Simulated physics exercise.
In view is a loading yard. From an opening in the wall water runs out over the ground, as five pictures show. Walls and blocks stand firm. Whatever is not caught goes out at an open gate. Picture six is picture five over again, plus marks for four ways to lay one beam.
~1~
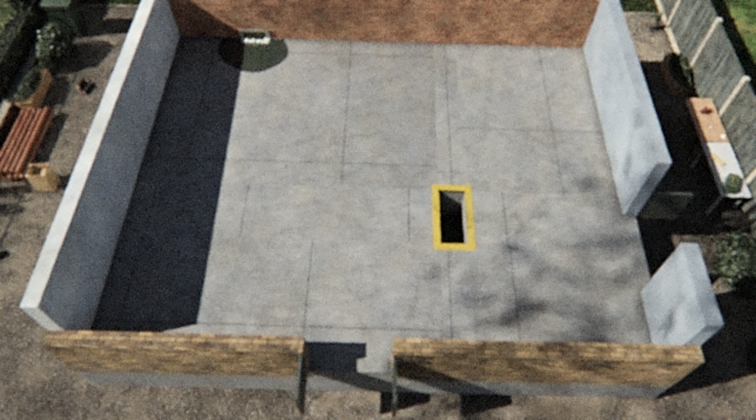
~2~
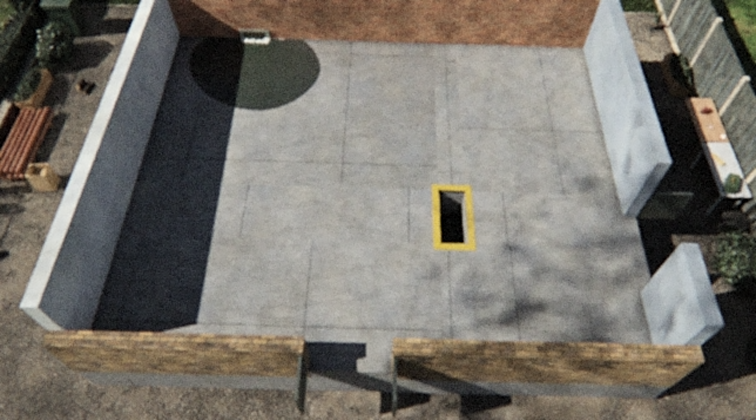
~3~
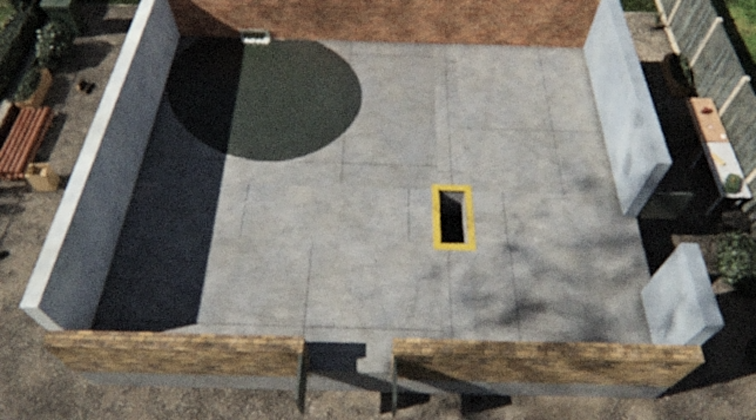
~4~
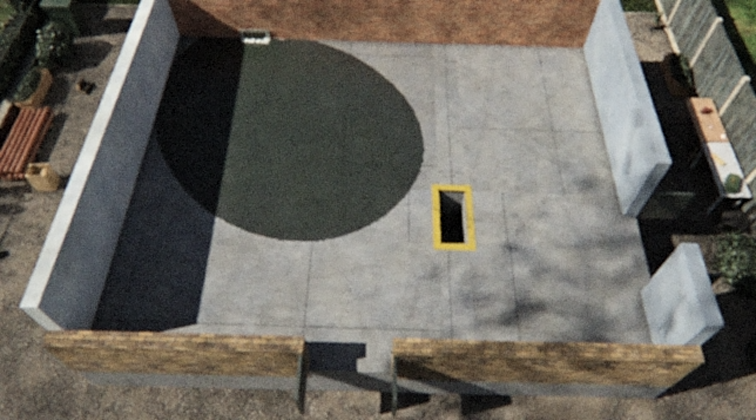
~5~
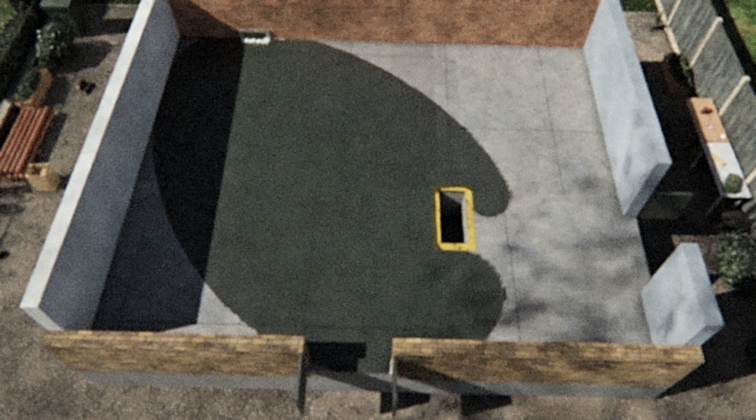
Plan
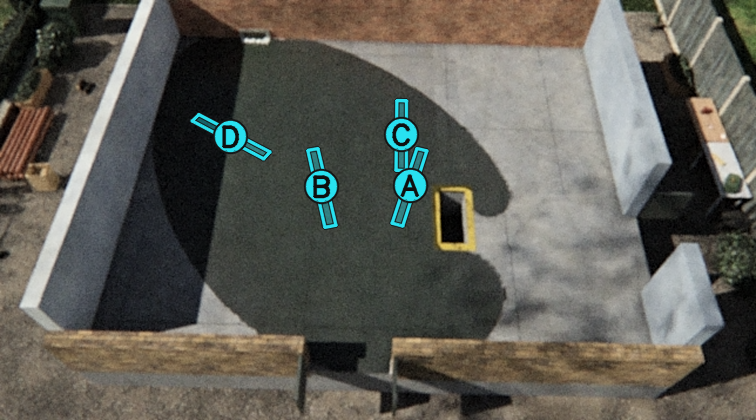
A grey paved loading yard, seen from high above by a still camera, is enclosed by a red-brown brick wall at the back, pale side walls and a low tan brick wall in front. A yellow-edged drain sits right of centre, with gaps in the front and right walls. Dark liquid spreads from the back-left outfall across the paving, then curls around the drain's sides and reaches the front gap.
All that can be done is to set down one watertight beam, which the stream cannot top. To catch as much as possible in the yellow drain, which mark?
D beats the others.
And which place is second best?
That would be B.
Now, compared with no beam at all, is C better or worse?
Worse.
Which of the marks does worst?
A.
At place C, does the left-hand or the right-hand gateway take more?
More leaves on the right.
On the marked copy, A from (397, 224) to (421, 149); B from (312, 149) to (330, 226); C from (401, 170) to (401, 100); D from (195, 117) to (266, 155).
With A, next to none of the stream goes into the yellow drain, about 97 % out by the gates.
With B, about 19 % of the stream goes into the yellow drain, about 78 % out by the gates.
With C, about 11 % of the stream goes into the yellow drain, about 86 % out by the gates.
With D, about 32 % of the stream goes into the yellow drain, about 66 % out by the gates.
